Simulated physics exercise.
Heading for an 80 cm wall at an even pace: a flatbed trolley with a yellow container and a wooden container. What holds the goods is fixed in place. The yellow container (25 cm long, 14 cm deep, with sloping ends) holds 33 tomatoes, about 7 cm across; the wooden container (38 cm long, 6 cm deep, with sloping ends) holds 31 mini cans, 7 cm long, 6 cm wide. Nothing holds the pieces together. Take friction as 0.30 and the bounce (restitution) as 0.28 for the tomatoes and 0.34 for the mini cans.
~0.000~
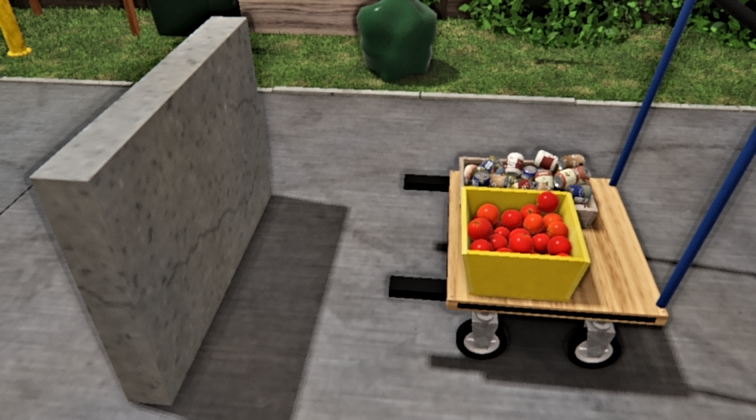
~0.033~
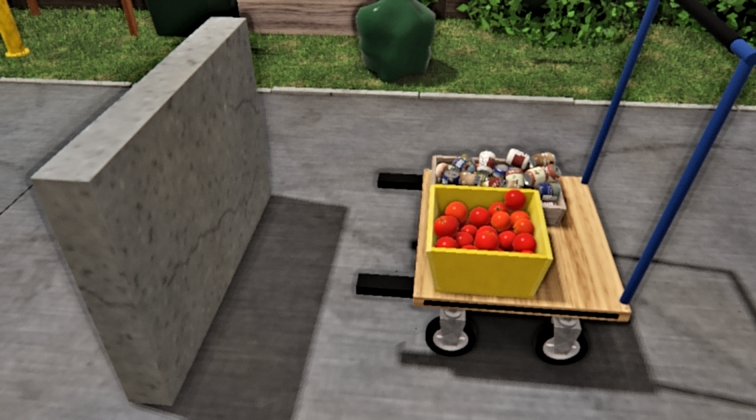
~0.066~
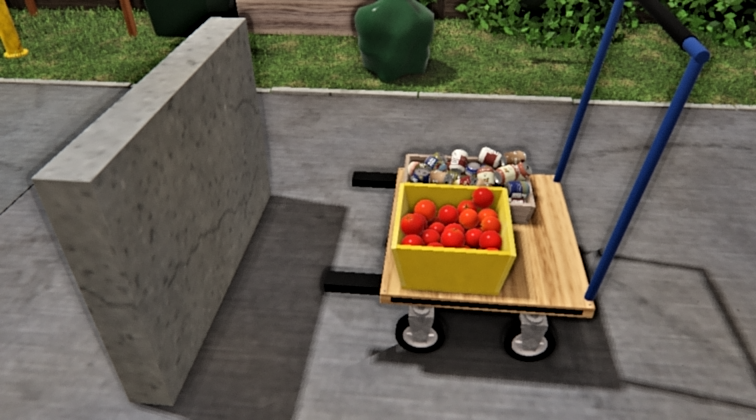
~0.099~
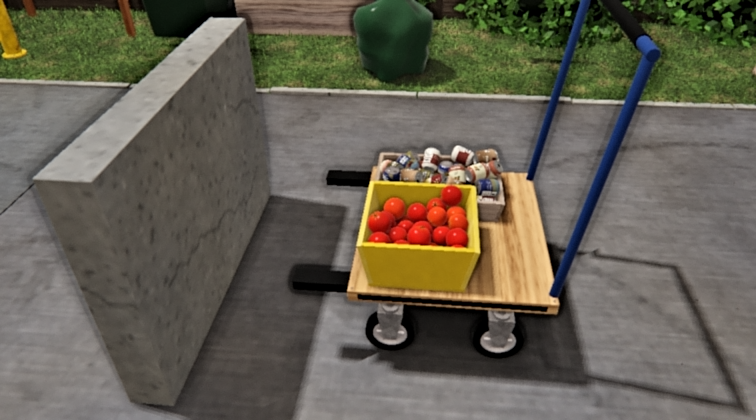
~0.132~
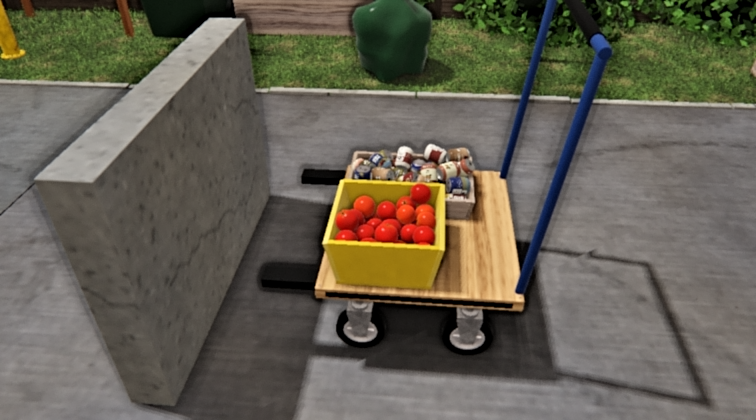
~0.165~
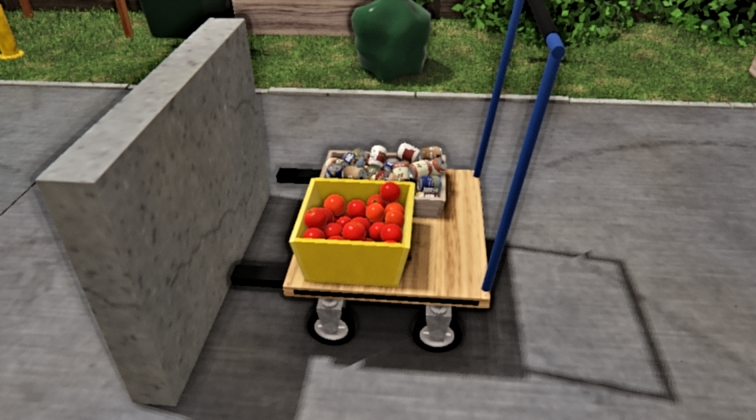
Paved yard beside grass, a flatbed trolley carrying a yellow container of tomatoes and a container of mini cans rolling left towards a grey wall.
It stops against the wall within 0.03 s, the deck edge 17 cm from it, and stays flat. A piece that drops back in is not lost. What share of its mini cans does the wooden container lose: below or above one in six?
It sheds over a sixth of them.
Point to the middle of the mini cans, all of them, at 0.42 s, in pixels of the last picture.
Around (317, 166).
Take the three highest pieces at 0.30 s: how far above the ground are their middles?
About 52 cm.
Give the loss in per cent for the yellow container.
Yellow container 5 per cent.
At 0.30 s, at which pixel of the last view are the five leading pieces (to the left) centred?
Around (265, 151).
After 0.20 s, the buffers strike the wall.
After 0.30 s, yellow container 33 in, 0 out and wooden container 26 in, 5 out.
After 0.42 s, yellow container 32 in, 1 out and wooden container 21 in, 10 out.
After 0.65 s, yellow container 31 in, 2 out and wooden container 18 in, 13 out.
Final count (at 1.15 s), yellow container 31 in, 2 out and wooden container 18 in, 13 out. Asked share, 13 of 31, 42 per cent.
